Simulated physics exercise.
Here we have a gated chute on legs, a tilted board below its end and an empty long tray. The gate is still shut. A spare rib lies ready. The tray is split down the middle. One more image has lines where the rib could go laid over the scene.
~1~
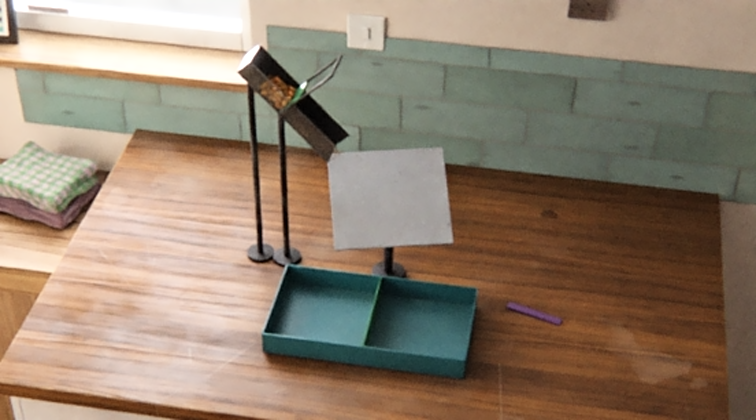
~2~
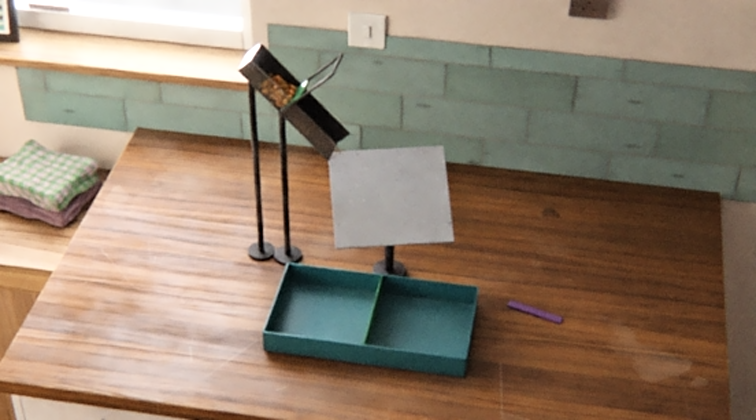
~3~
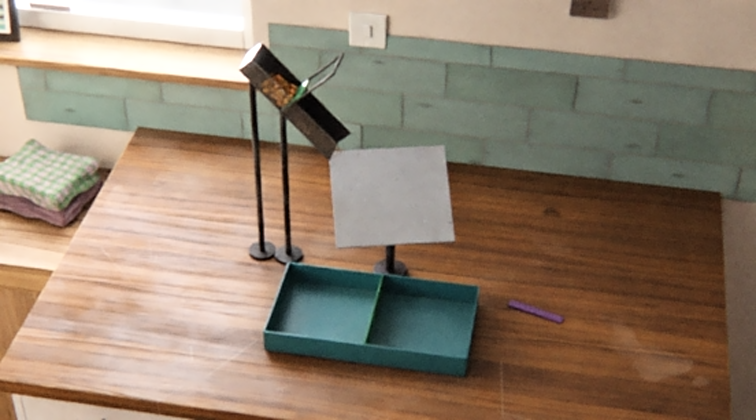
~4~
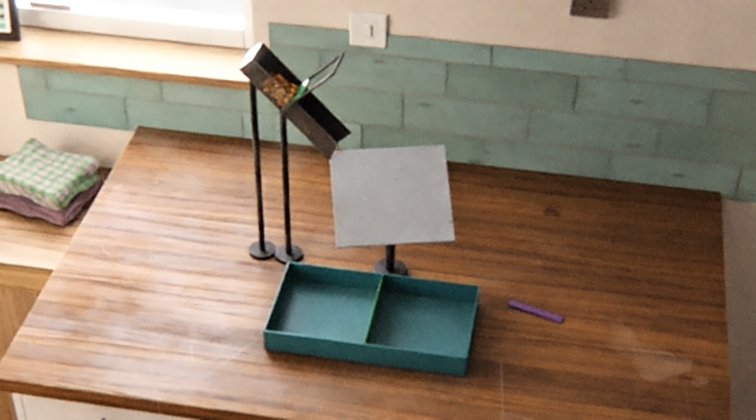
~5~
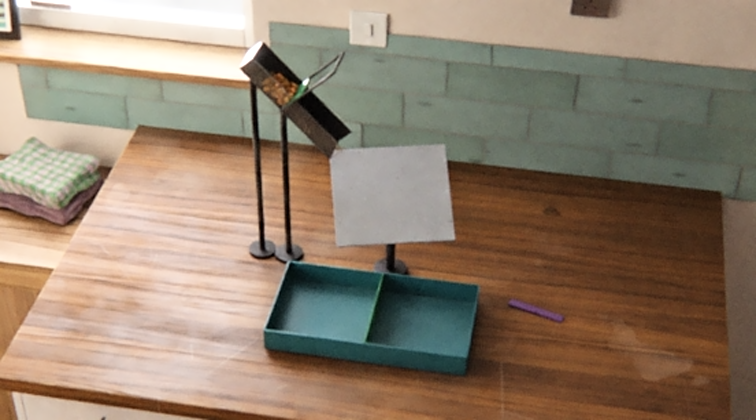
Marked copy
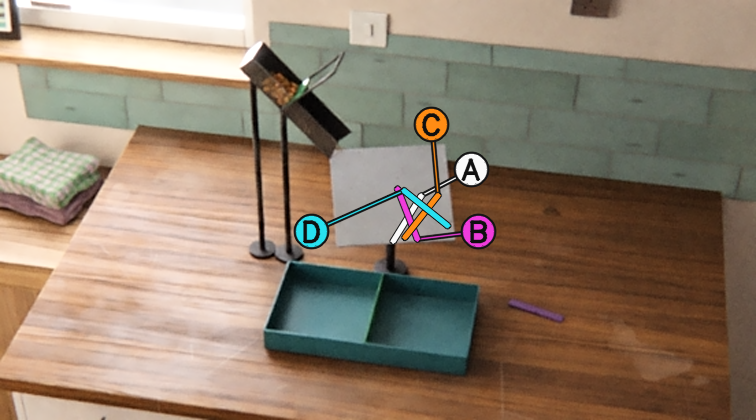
Nothing moves from start to finish: a small brown heap, the roasted chickpeas, stays behind the shut gate of a sloping black chute on thin legs. Below it, a tilted grey board stands behind an empty, divided teal tray, and a purple strip lies still on the wooden counter to the right.
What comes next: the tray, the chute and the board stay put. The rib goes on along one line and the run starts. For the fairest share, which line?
Best: A.
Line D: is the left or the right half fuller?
Right.
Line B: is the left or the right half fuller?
More lands on the right.
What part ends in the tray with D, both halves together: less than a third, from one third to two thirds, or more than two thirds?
Line D gives more than two thirds.
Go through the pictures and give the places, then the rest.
Load behind the gate at (280, 93), roasted chickpeas; lip of the chute at (332, 154), sloping fairly steeply, in the first frame.
Middle of the board at (391, 196), tilted fairly steeply; middle of its low edge at (395, 245); of its high edge at (386, 149), in the second frame.
Front corners of the tray at (264, 331) and (466, 358); front end of its middle wall at (364, 344); gate still shut at (302, 90), in the third frame.
Middle of the load at (282, 91); lip at (334, 151), in the fourth frame.
Middle of the load at (282, 90); lip at (334, 150), in the fifth frame.
On the marked copy, line A from (421, 195) to (393, 241); line B from (397, 188) to (417, 239); line C from (438, 195) to (404, 237); line D from (404, 190) to (447, 225).
If A is chosen, of what is caught, about a third in the left half, about two thirds in the right.
If B is chosen, of what is caught, a small part in the left half, nearly all in the right.
If C is chosen, of what is caught, a small part in the left half, most in the right.
If D is chosen, of what is caught, a small part in the left half, nearly all in the right.
